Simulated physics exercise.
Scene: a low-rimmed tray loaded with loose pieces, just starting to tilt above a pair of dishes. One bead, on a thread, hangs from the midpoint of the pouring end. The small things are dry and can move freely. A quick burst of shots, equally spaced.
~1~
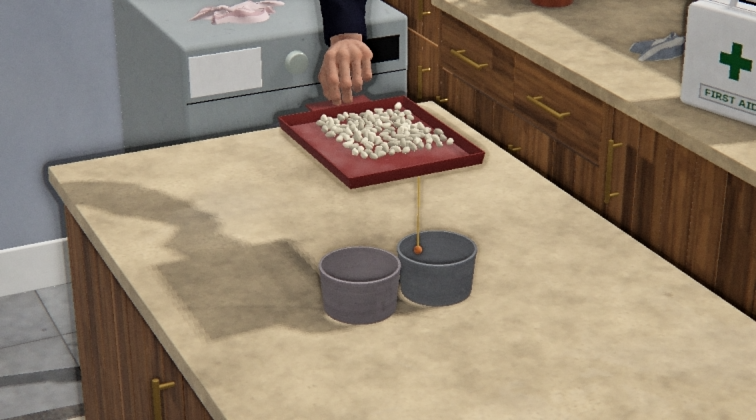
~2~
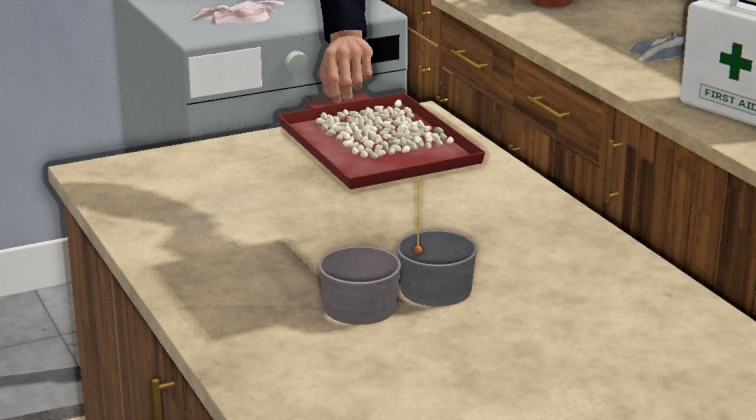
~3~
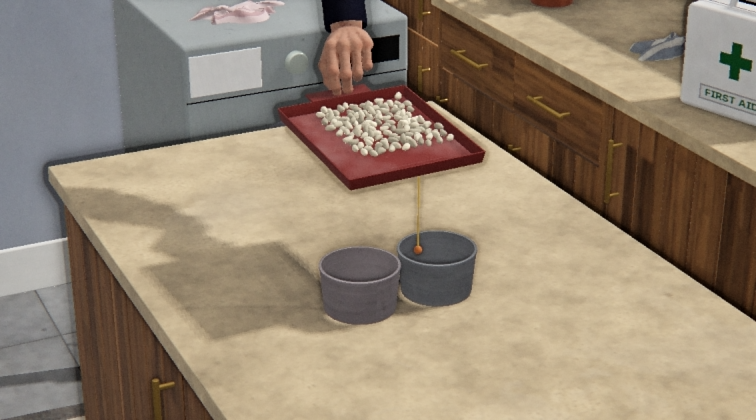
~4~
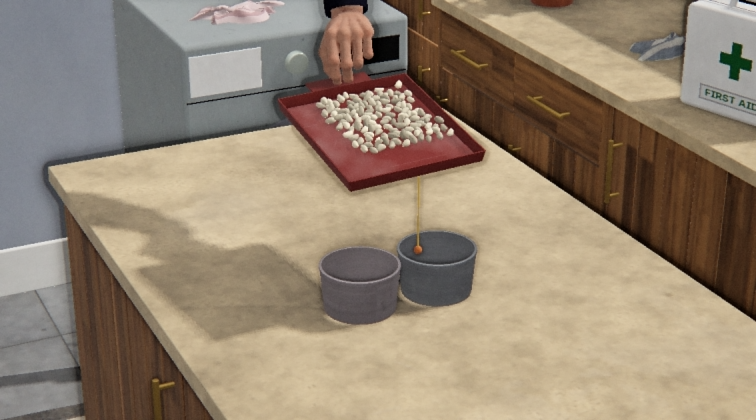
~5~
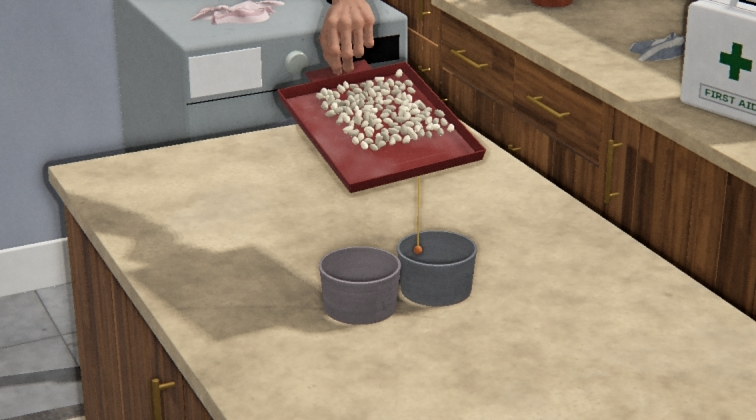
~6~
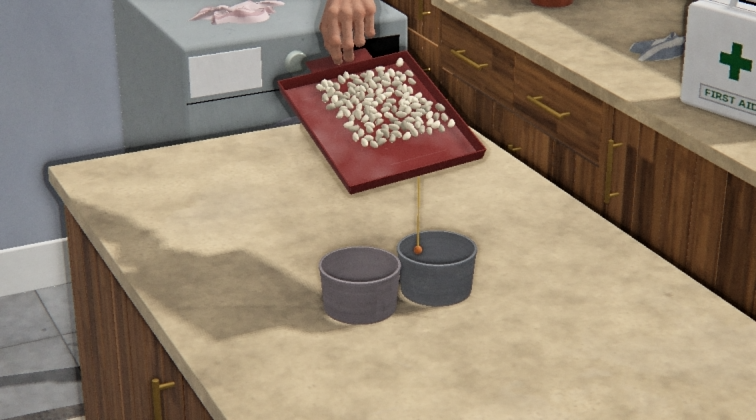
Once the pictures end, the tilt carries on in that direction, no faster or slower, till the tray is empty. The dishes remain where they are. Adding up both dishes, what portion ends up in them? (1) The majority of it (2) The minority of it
The minority of it.
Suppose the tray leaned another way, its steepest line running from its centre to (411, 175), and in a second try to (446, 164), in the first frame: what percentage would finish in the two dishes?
The first try yields 0 percent and the second 50 percent.
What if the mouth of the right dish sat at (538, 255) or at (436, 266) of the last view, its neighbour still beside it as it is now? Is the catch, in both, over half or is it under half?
The dishes end up with the lesser share in the first try and the greater share in the second.
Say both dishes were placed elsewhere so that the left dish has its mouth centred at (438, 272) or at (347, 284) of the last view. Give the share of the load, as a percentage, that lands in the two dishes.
Near 40 % and 80 %.
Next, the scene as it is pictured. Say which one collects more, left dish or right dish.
It's the left side.
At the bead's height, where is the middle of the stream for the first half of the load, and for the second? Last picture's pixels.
Earlier portion about (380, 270); later portion about (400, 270).
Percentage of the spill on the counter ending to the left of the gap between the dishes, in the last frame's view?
I'd put it at around 40 per cent.
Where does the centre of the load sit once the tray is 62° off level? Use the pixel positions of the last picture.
Look about (389, 166) in the last picture.
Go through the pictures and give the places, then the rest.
In the first picture, corners of the pouring end (351, 177) and (482, 152), level; middle of the load (386, 132), white beans; left dish (377, 299); right dish (455, 281); bead on its thread (418, 250).
In the second picture, corners of the pouring end (351, 177) and (482, 152), level; middle of the load (386, 130).
In the third picture, corners of the pouring end (351, 178) and (482, 151), tipped barely, lowest at the left corner; middle of the load (386, 126).
In the fourth picture, corners of the pouring end (351, 180) and (483, 150), tipped a little, lowest at the left corner; middle of the load (387, 119).
In the fifth picture, corners of the pouring end (351, 182) and (483, 149), tipped a little, lowest at the left corner; middle of the load (387, 112).
In the sixth picture, corners of the pouring end (351, 184) and (483, 148), tipped clearly, lowest at the left corner; middle of the load (379, 101); left dish (377, 299); right dish (455, 281).
Just after the last frame, tray tipped steeply; almost all on the tray; just a few outside both; about a tenth in the air.
A moment on, tray tipped past a quarter turn; the larger part on the tray; just a few in the left dish; roughly a quarter outside both; about a tenth in the air.
Further on, tray tipped past a quarter turn; roughly a third in the left dish; roughly two thirds outside both.
When it is over, tray tipped past a quarter turn; roughly a third in the left dish; not one in the right dish; roughly two thirds outside both.
